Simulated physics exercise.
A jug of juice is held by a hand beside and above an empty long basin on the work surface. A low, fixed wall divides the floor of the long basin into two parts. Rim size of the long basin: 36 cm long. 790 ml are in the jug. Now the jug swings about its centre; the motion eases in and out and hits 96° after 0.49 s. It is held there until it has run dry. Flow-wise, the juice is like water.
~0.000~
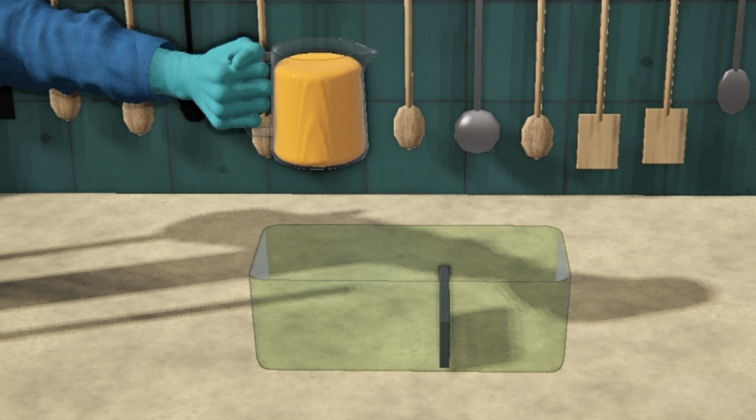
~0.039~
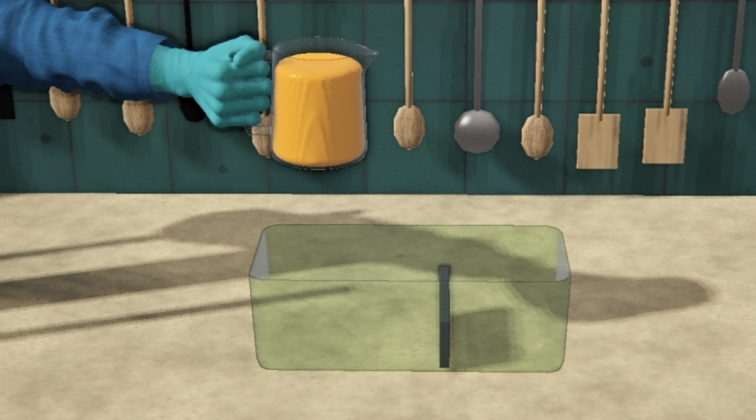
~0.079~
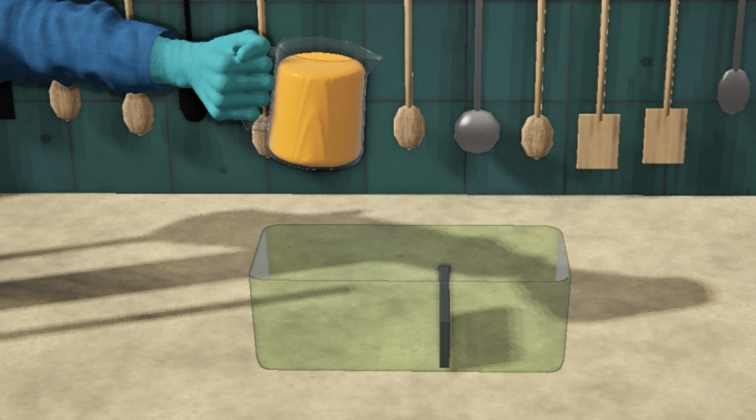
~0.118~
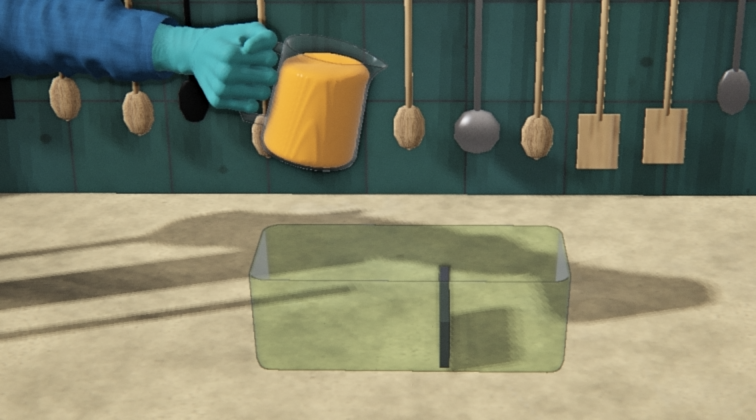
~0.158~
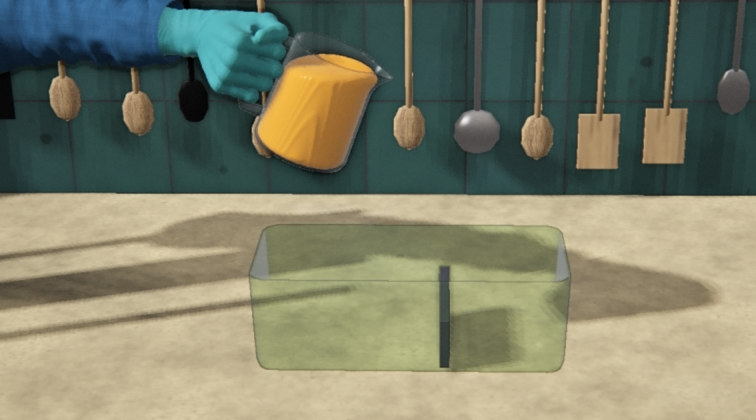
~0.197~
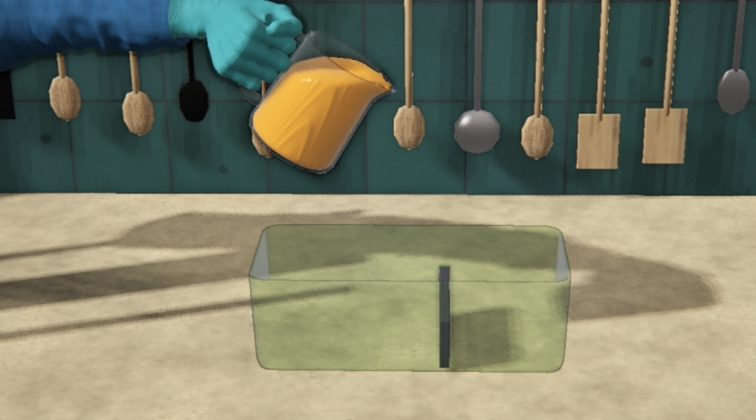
In a kitchen, a teal-gloved hand gradually tilting a clear jug of orange juice rightward above an empty, divided green basin.
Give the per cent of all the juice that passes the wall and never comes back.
I would say 70 percent.
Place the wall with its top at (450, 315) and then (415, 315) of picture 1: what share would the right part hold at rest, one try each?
70 in a hundred, followed by 85 in a hundred.
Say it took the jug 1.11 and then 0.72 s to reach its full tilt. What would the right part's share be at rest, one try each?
70 then 75 %.
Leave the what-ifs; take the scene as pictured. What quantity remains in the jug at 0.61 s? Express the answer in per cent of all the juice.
Around 30 in a hundred is still there.
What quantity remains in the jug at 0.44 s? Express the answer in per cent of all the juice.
At that time about 66 in a hundred parts are still held.
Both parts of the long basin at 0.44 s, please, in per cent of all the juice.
Lab note: Left near 0, right near 5.
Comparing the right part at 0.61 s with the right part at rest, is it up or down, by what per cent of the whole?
The right part gains close to 32 per cent.
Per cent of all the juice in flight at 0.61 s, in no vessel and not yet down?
Estimate: Around 26 per cent.
After 0.44 s the tilt is 93° and 66 per cent is still to pour, 0 is left of the wall and 5 right of it.
After 0.61 s the tilt is 96° and 30 per cent is still to pour, 6 is left of the wall and 38 right of it.
After 0.79 s the tilt is 96° and 14 per cent is still to pour, 8 is left of the wall and 65 right of it.
After 0.99 s the tilt is 96° and 7 per cent is still to pour, 17 is left of the wall and 70 right of it.
In the end 26 per cent lies left of the wall, 70 right of it and 3 outside.
